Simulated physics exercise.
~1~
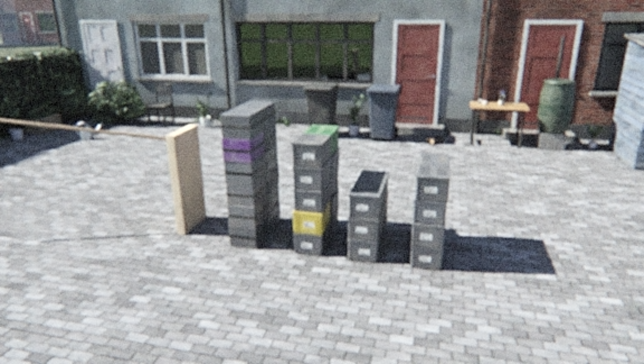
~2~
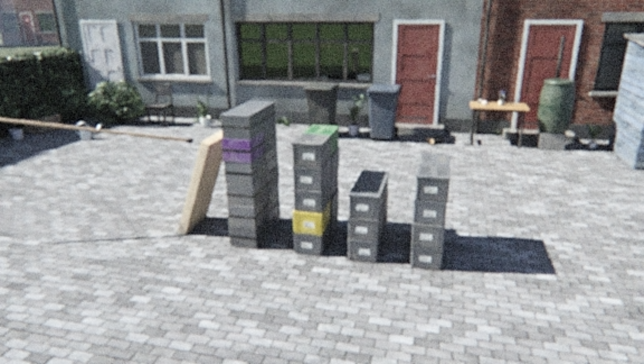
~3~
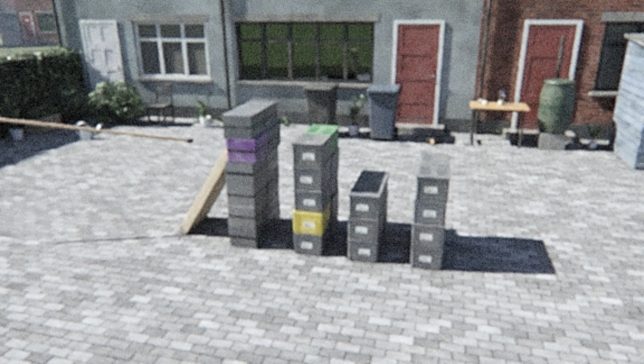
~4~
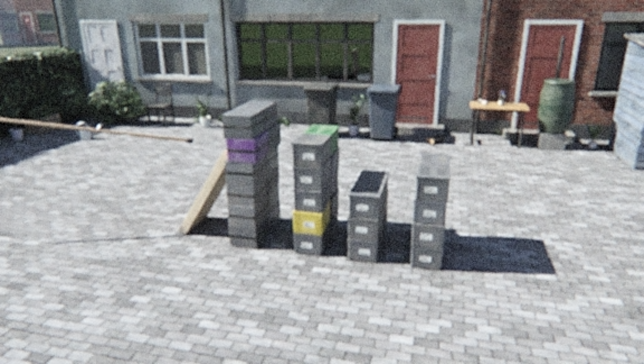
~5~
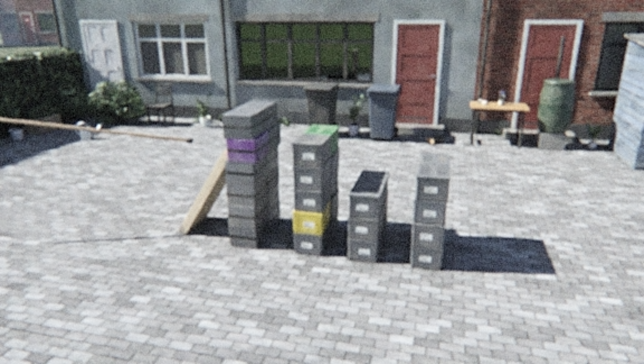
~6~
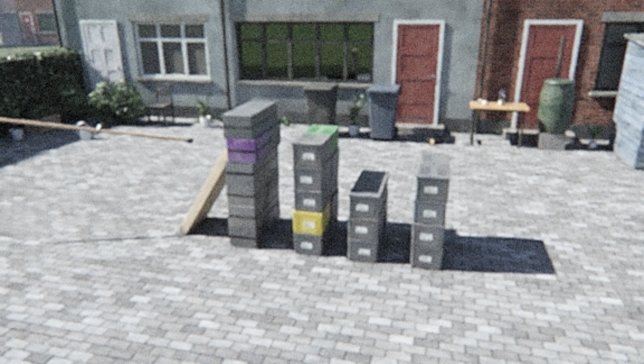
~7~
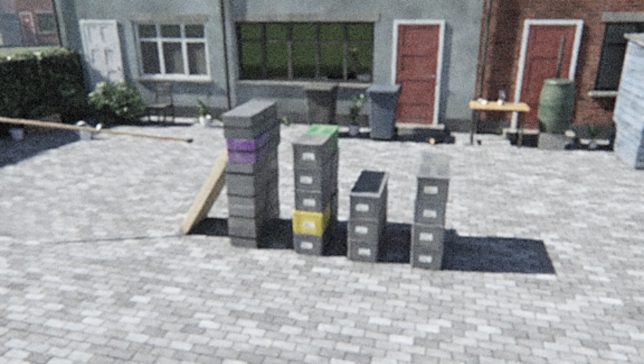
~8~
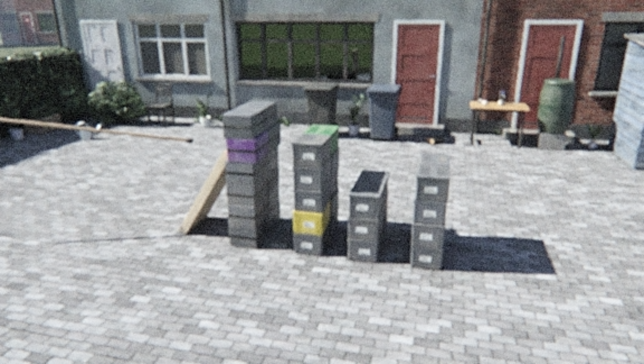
In a sunlit paved yard, seen from slightly above by a still camera, four stacks of dark grey totes stand in a row in front of houses with red doors. A pale board stands upright at the left end, with a purple tote high in the tallest stack beside it and yellow and green ones in the next. A long pole reaches in from the left as the board tips rightward. The board comes to lean against the first stack, which shifts slightly but stays standing. Everything then holds still, with the green and yellow totes in place.
